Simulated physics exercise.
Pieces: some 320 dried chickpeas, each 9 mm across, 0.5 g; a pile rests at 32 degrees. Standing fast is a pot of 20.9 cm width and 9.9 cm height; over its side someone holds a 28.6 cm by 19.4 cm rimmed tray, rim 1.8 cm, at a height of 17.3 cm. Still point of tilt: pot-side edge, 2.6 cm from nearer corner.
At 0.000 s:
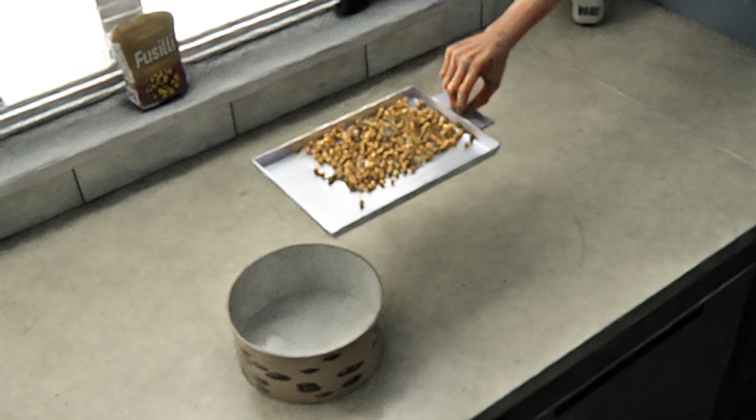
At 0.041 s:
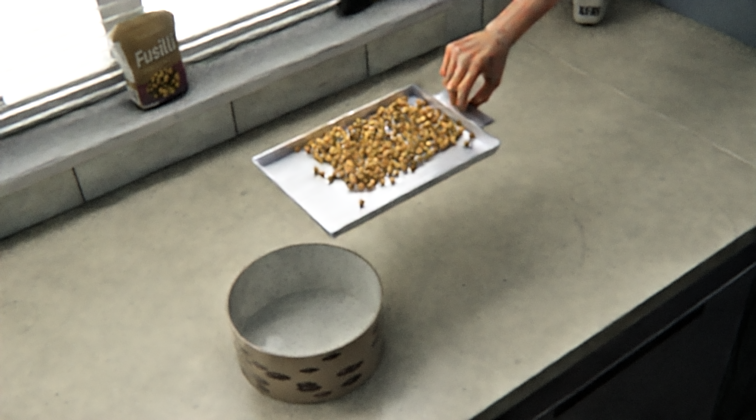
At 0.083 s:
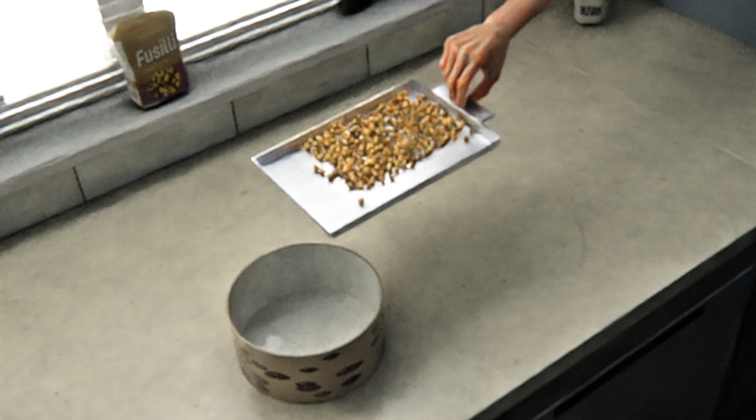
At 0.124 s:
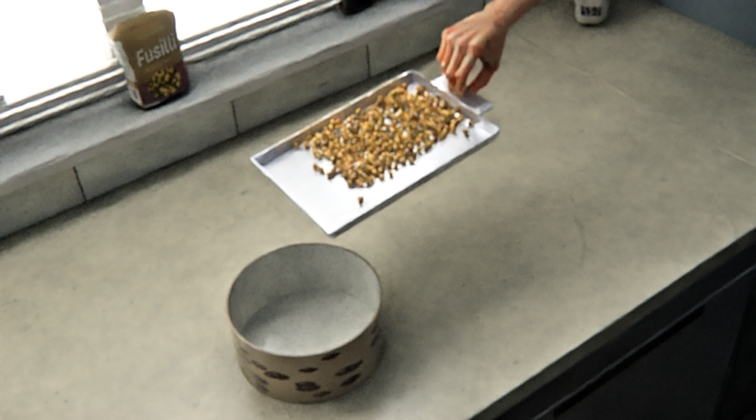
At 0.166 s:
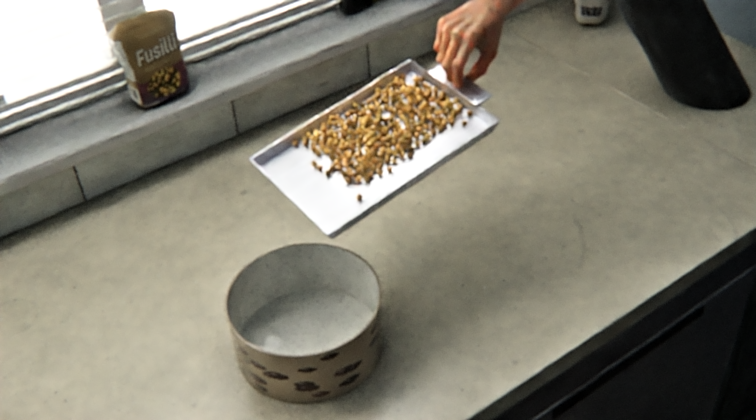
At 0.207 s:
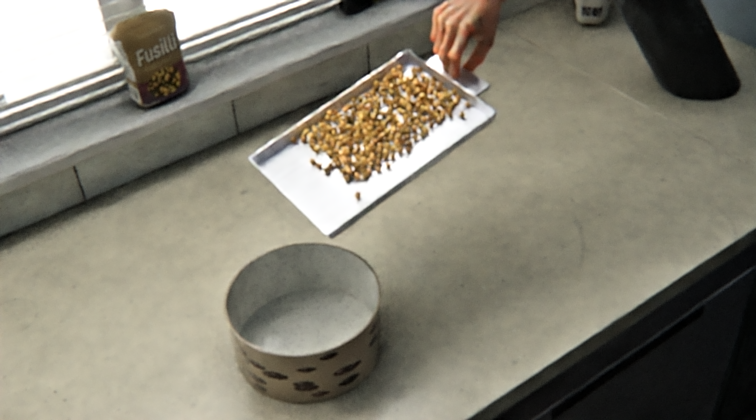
A hand at the upper right grips the end of a white rimmed tray heaped with small golden-brown pieces, seen from above over a grey counter beside a bright window. Below the tray stands a round, dark-spotted tan pot with a pale inside, and a Fusilli package sits on the sill at upper left. The hand slowly raises its end, tilting the tray toward the lower left, while a dark object appears at upper right.
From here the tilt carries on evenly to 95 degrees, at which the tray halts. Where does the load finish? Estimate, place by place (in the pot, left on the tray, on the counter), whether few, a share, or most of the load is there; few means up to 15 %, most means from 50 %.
My estimate: Pot: Most, tray: Few, counter: A share.
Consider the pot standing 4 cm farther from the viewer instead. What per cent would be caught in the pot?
Then roughly 85 percent would land in it.
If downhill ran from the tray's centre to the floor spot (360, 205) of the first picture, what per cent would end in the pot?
About 100 per cent.
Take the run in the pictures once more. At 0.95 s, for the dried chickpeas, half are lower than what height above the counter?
The halfway mark is near 18 cm.
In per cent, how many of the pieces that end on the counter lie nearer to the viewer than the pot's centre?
About 0 per cent.
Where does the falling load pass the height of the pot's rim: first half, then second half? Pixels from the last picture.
Early: About (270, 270); late: About (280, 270).
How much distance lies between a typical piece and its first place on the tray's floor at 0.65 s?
12 cm.
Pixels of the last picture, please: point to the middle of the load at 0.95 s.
Around (287, 211).
After 0.65 s, tilt 52 degrees; the tray holds 100 %, the pot 0 %.
After 0.95 s, tilt 79 degrees; the tray holds 55 %, the pot 25 %.
After 1.34 s, tilt 95 degrees; the tray holds 10 %, the pot 55 %.
At rest (2.2 s), pot 70 %, tray 0 %, counter 30 %.
